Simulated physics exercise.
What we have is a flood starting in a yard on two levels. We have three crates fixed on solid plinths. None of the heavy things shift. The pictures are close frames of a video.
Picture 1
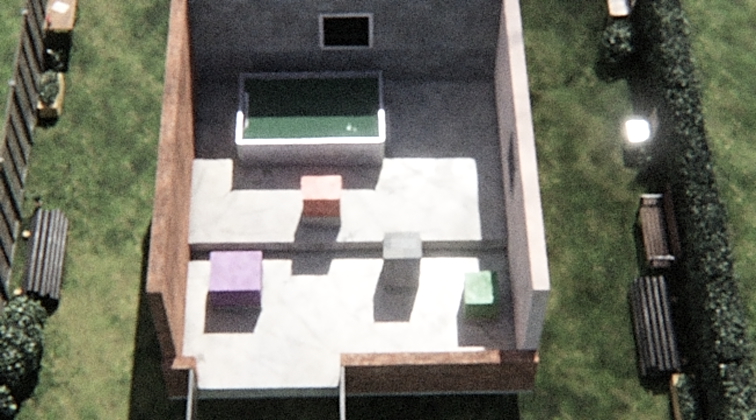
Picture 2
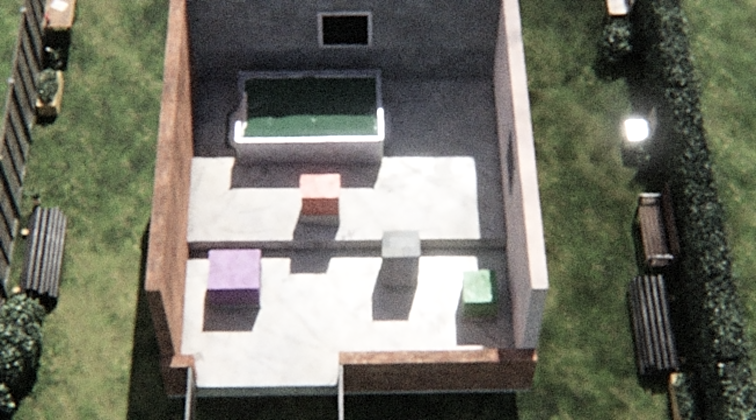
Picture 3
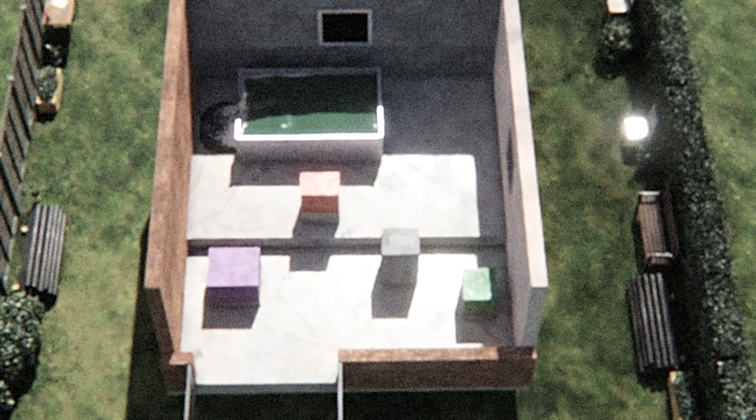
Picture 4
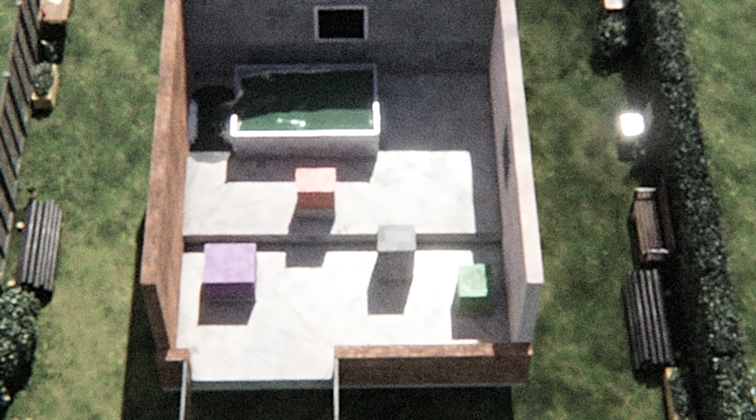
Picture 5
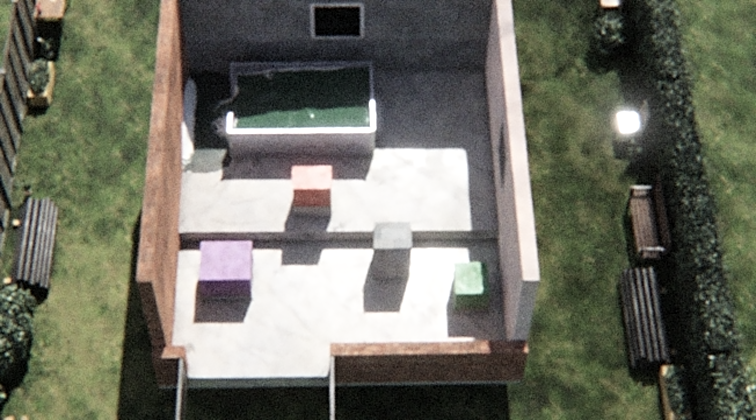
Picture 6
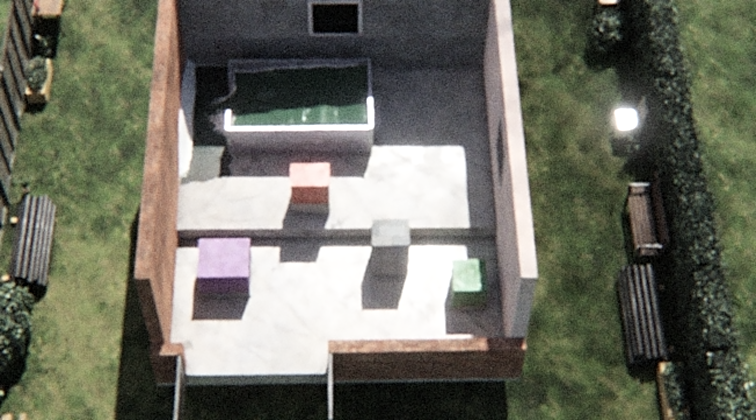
At the start, dark green water lies in a white-rimmed tank at the back of a walled yard, with four coloured blocks on the pale floor. Water then spills from the tank's left end, spreads to the left wall and creeps forward onto the pale floor, while the blocks stay still.
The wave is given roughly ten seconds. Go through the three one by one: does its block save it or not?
In order: The green crate gets dampened by the water, the red crate avoids any dampness from the water, the purple crate gets dampened by the water.
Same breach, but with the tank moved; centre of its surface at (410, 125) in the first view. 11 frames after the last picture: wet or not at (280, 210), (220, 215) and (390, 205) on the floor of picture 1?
Results in order - swamped, swamped, left untouched.
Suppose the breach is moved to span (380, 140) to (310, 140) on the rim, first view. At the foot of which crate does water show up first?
That would be the one in red.
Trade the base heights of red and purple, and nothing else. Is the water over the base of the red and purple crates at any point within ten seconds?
Red crate: Stays clear; purple crate: Stays clear.
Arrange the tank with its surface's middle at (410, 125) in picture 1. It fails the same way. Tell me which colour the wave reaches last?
The green crate.
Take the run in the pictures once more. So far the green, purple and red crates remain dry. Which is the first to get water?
The purple-painted one.
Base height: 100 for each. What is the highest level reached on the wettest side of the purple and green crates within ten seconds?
Roughly 210 per cent for the first, 150 per cent for the second.
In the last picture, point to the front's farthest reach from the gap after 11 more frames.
Best guess: Near (192, 353).
A moment on, water covers 15 % of the floor; the green crate not reached, the red crate not reached, the purple crate water round its plinth.
Next, water covers 30 % of the floor; the green crate not reached, the red crate water round its plinth, the purple crate water round its plinth.
Then, water covers 50 % of the floor; the green crate not reached, the red crate water round its plinth, the purple crate water round its plinth.
Later, water covers 80 % of the floor; the green crate water round its plinth, the red crate water round its plinth, the purple crate water round its plinth.
In the end, water covers 95 % of the floor; the green crate was topped, the red crate stayed above the water, the purple crate was topped.
